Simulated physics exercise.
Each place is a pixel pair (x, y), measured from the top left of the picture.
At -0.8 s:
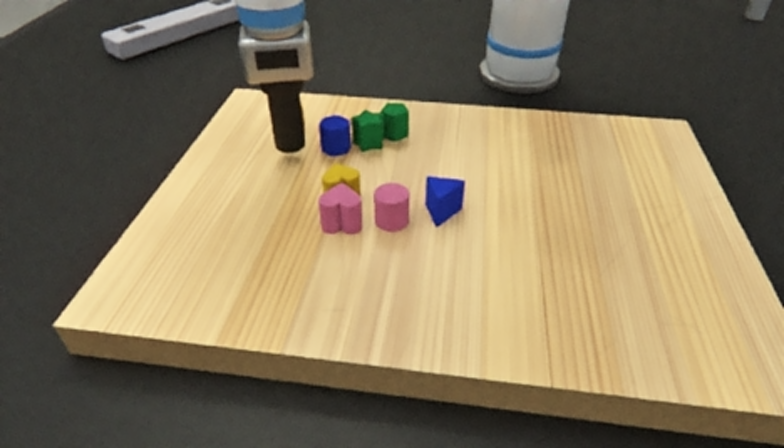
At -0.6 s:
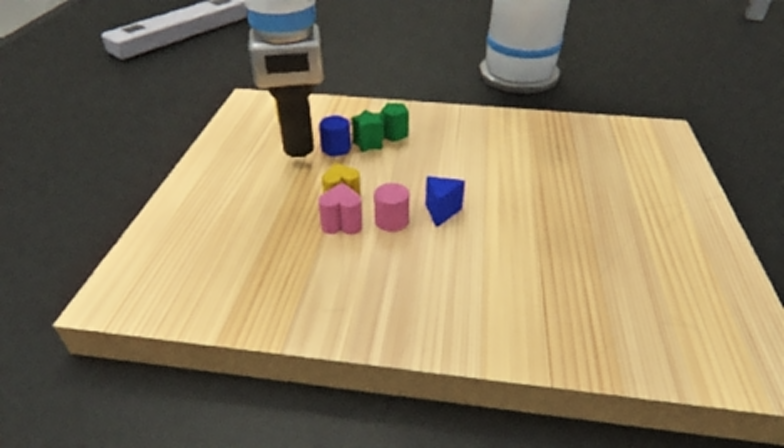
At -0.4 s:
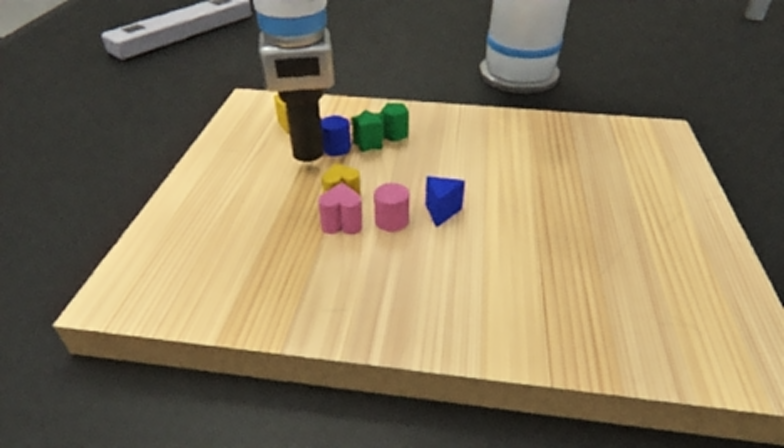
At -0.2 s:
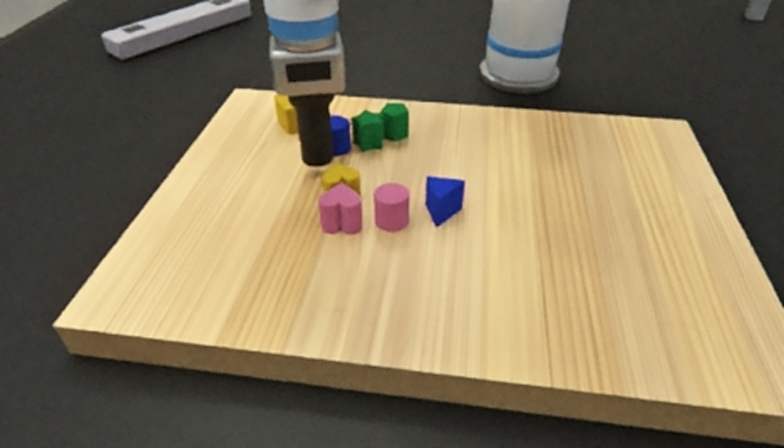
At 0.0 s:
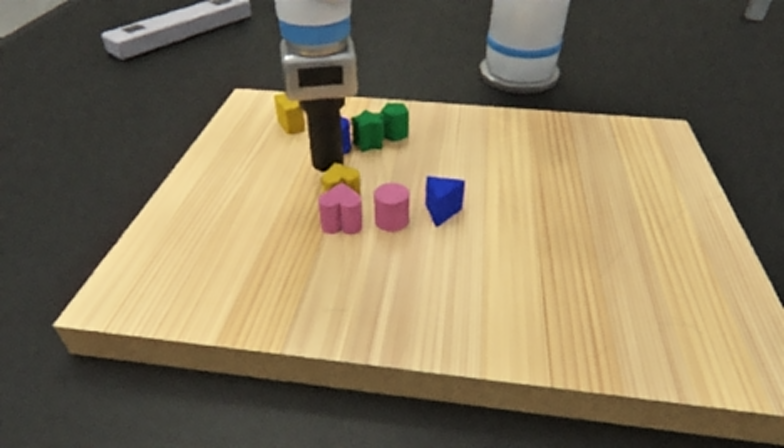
A robot arm with a dark rod moved slowly rightward and slightly nearer over a wooden board, passing in front of the blue cylinder, while the yellow, pink, green and blue blocks stayed still.
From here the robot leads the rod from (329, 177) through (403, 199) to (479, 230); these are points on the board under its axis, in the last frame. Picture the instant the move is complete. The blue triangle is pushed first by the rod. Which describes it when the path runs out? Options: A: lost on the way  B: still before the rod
Option B.
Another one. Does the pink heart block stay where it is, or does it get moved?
My prediction: It remains in place.
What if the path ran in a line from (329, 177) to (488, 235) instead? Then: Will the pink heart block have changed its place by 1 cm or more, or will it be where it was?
When the path is over, the pink heart block is still on its spot.
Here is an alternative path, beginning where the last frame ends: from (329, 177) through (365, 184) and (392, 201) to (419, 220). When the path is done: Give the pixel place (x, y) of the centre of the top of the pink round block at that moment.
Put as a pixel place, it's (401, 212).
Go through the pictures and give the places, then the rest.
Rod tip (290, 145); block tops, yellow heart block (340, 173); pink heart block (340, 196); blue triangle (444, 184), in the first picture.
Rod (299, 149); blocks unchanged, in the second picture.
Rod (308, 154); blocks unchanged, in the third picture.
Rod (318, 159); blocks unchanged, in the fourth picture.
Rod (328, 164); yellow heart block (340, 173); pink heart block (340, 196); blue triangle (444, 184), in the fifth picture.
On the path given first. One third of the way, rod (377, 178); nothing pushed yet.
Two thirds of the way, rod (430, 194); blue triangle (459, 189), turned 40° clockwise.
At the end, rod (481, 216); yellow heart block in place; pink heart block in place; blue triangle (515, 211), turned 35° clockwise.
